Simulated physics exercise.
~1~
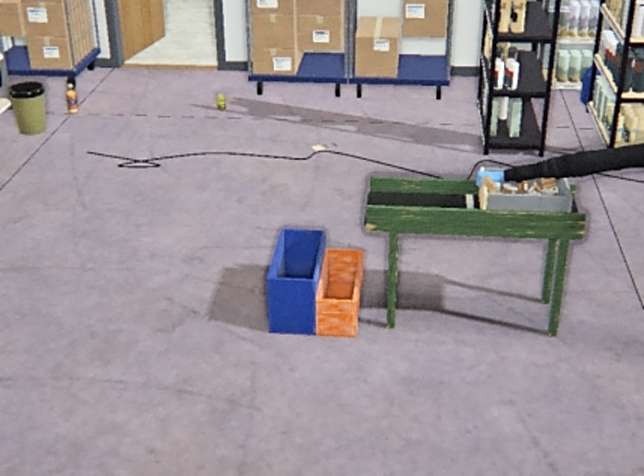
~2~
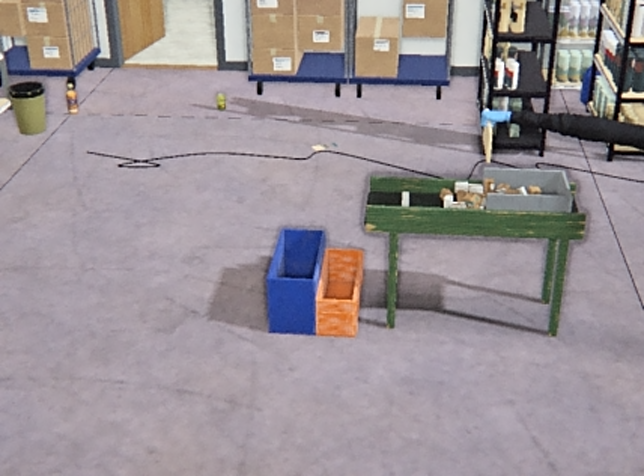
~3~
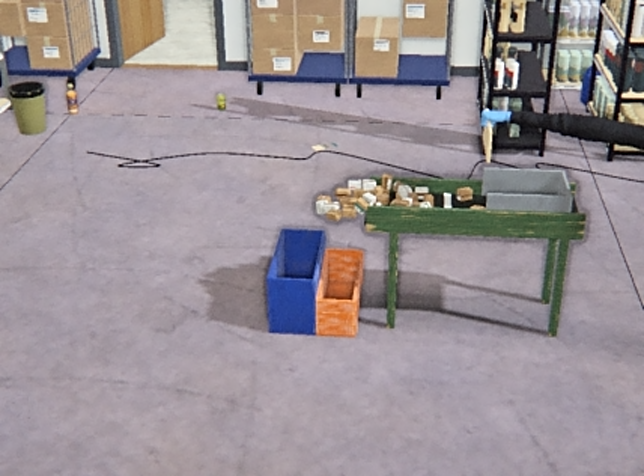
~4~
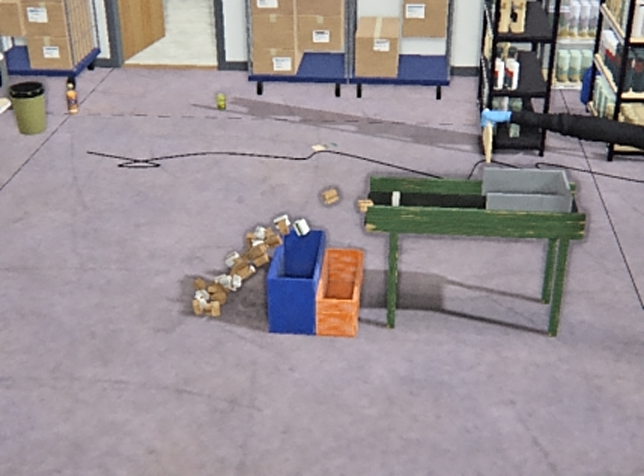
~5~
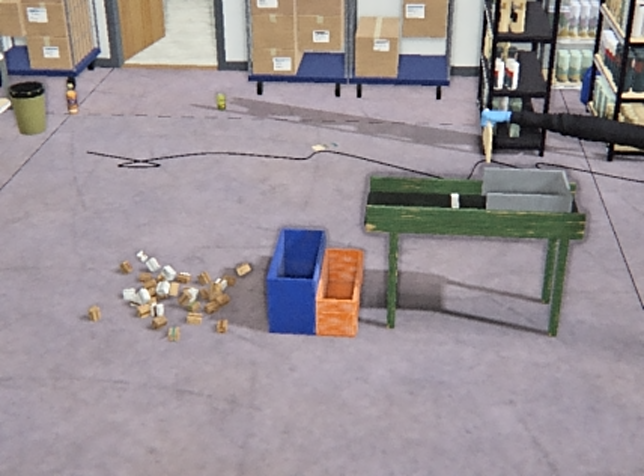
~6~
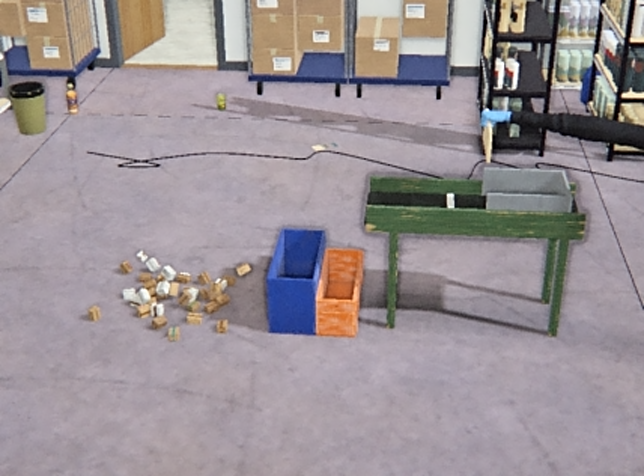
Small parcels ride left off the belt, fly over both boxes, and scatter across the floor.
